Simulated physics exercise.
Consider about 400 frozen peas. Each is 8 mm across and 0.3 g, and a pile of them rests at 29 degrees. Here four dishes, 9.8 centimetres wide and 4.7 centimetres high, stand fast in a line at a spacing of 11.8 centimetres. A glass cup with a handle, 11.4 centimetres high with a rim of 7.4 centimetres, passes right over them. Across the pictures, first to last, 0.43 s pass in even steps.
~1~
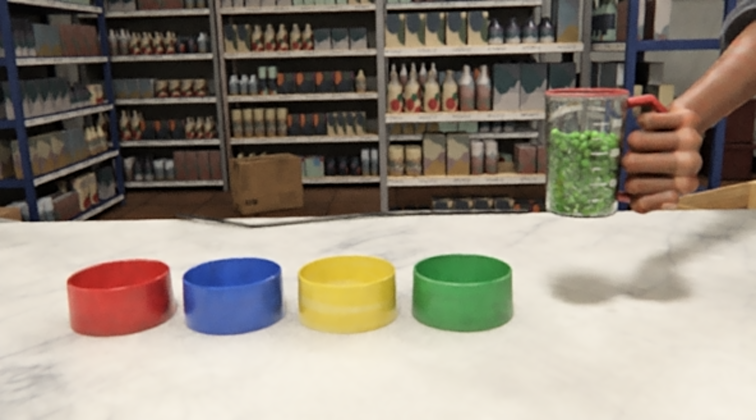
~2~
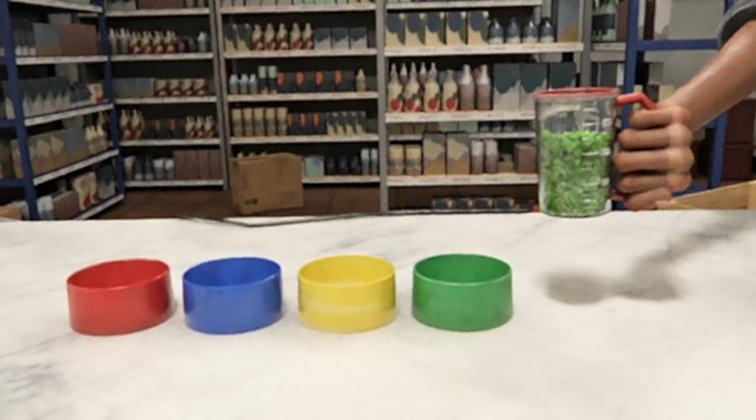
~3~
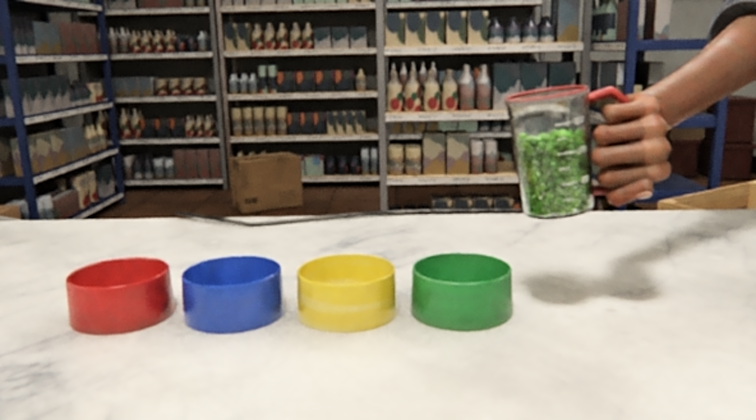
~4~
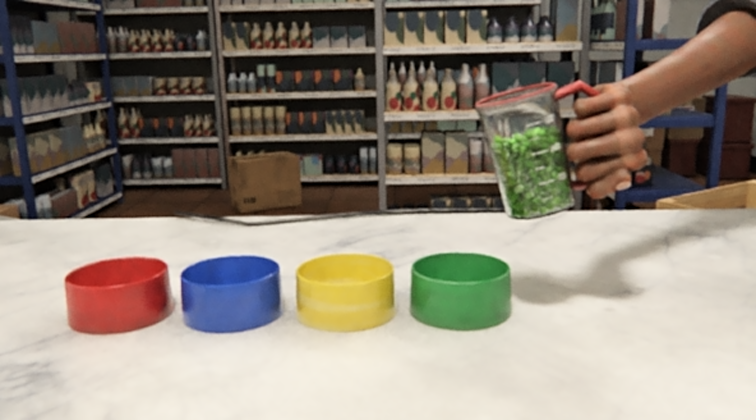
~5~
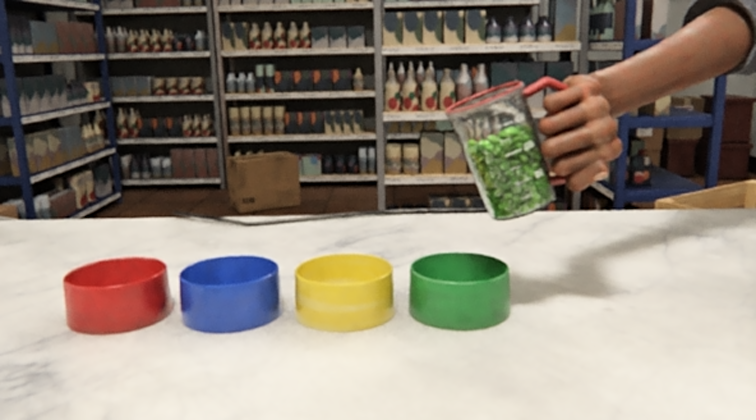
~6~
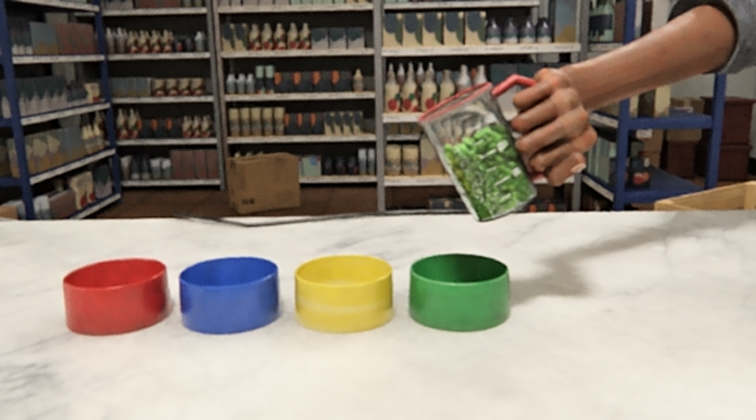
Store aisle, a hand moving a clear cup of green pieces leftward and tilting it above a row of four colored dishes.
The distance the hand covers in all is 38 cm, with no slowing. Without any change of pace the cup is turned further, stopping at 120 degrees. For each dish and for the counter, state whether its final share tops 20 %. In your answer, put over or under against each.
Red dish - over; blue dish - under; green dish - under; yellow dish - under; counter - under.
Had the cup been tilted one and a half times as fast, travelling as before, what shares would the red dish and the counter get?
Then the red dish would get 50 and the counter 20.
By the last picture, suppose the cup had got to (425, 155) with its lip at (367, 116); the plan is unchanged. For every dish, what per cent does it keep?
Dish by dish: Red 100 percent, blue 0 percent, green 0 percent, yellow 0 percent.
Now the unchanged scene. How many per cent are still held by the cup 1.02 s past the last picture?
I reckon around 100 per cent.
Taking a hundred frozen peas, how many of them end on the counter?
Around 0 percent, I'd guess.
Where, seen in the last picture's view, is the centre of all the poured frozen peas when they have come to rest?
Near (118, 293).
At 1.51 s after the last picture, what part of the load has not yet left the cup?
About 5 percent of the load.
Then, 0.62 s after the last picture, tilt 71 degrees; cup holds 100 %.
Then, 1.02 s after the last picture, tilt 100 degrees; cup holds 100 %.
Then, 1.51 s after the last picture, tilt 120 degrees; cup holds 5 %, red 90 %.
In the end, red 100 %, blue 0 %, green 0 %, yellow 0 %, counter 0 %.
